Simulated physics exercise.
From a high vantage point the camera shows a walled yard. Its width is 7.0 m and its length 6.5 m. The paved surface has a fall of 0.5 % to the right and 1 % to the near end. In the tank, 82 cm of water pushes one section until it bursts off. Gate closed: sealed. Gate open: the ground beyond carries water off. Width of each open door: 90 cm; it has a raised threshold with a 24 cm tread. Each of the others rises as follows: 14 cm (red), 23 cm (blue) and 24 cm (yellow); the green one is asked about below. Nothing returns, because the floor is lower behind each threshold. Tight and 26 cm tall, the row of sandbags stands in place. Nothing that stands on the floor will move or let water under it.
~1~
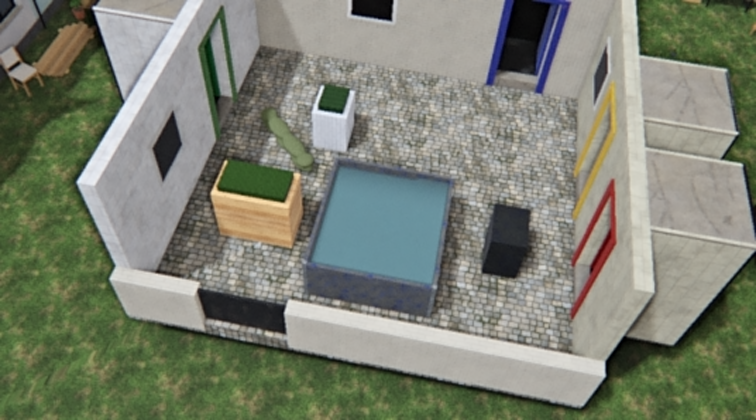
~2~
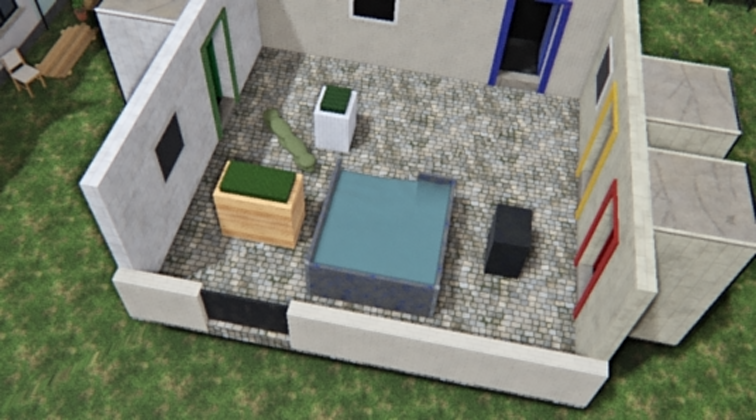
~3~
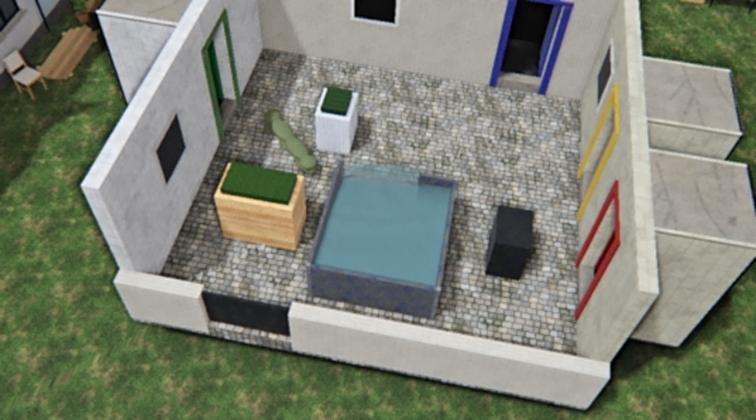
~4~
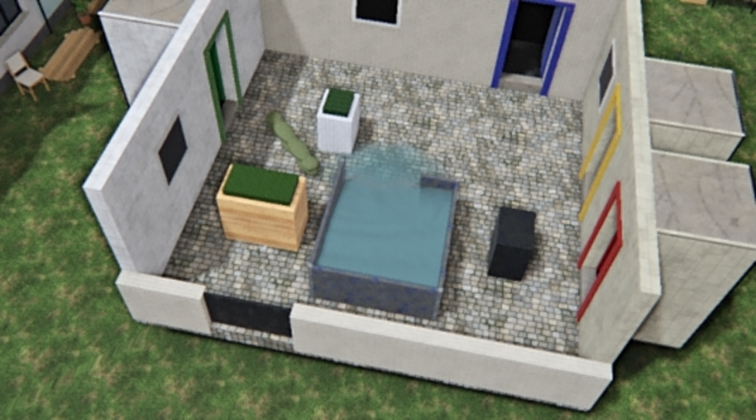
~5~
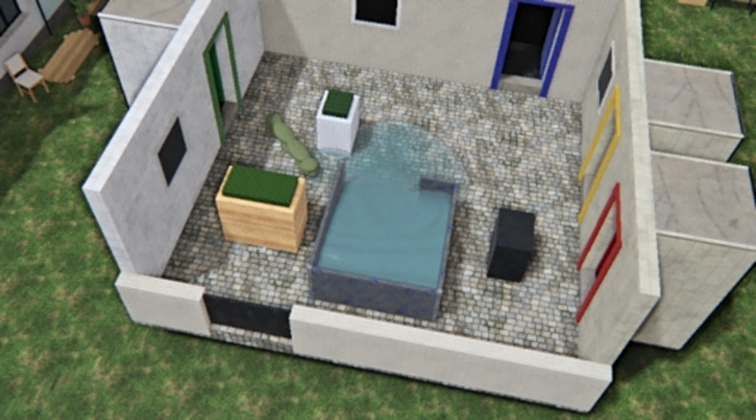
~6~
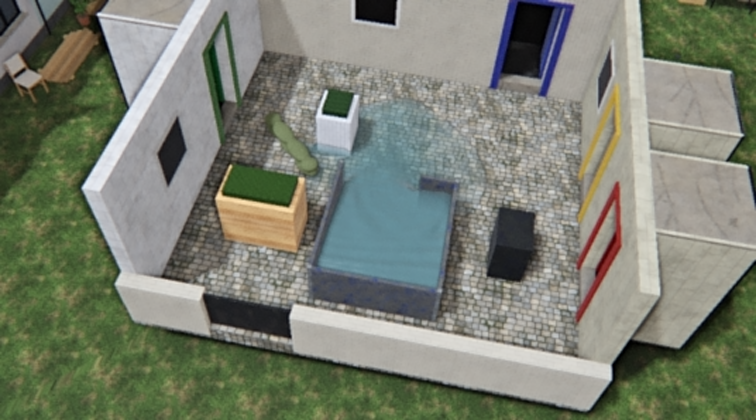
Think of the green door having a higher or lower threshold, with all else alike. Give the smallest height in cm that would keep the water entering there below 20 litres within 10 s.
Roughly 8.5 cm.
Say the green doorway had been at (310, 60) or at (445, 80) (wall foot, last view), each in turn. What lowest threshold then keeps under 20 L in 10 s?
11.5 and 29 cm.
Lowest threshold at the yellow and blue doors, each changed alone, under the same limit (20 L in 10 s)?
Some 7.0 cm for yellow, some 13.0 cm for blue.
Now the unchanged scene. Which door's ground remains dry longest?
It's the red door.
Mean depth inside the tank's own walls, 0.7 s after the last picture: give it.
Average depth: Approx. 51 cm.
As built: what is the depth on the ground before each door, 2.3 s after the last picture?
Lab note, depth in cm: Red 0; green 2; blue 18; yellow 1.
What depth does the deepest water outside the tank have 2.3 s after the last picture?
Close to 39 centimetres.
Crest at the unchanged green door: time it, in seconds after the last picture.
Peak time: About 5.0 s.
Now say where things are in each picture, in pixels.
The first picture shows the tank at (382, 221) is whole and still, 82 cm deep; the green door at (219, 80) is dry.
In the second picture, water pours out on the far side and has run 0.4 m, to a hidden place; about 11 cm deep outside, 82 cm at the back.
In the third picture, water pours out on the far side and has run 0.9 m, to (400, 166); about 14 cm deep outside, 82 cm at the back.
In the fourth picture, the front is at (398, 146), 1.4 m from the gap on the far side; 2.7 m2 of floor is wet, 82 cm left at the back.
In the fifth picture, the front is at (397, 123), 2.1 m from the gap on the far side; 4.5 m2 of floor is wet, 78 cm left at the back.
In the sixth picture, the front is at (402, 100), 2.8 m from the gap on the far side; 6.3 m2 of floor is wet, 69 cm left at the back; 1.5 m in a straight line remain to the green door at (224, 86).
Then, 0.7 s after the last picture water covers 30 % of the floor, deepest (42 cm) near (370, 192); it has not reached the green door.
Then, 2.3 s after the last picture water covers 45 % of the floor, deepest (39 cm) near (575, 101); 2 cm at the green door, 0 litres in over its 17 cm threshold.
Then, 9.3 s after the last picture water covers 95 % of the floor, deepest (22 cm) near (398, 351); 6 cm at the green door, 0 litres in over its 17 cm threshold.
At the green door as built, the water peaked near 14 cm, 5.1 s after the last picture.
With a threshold of 6.5 cm, 42 litres would have come in within the 10 s; with 10.5 cm, 8 litres. So under 20 litres takes about 8.5 cm.
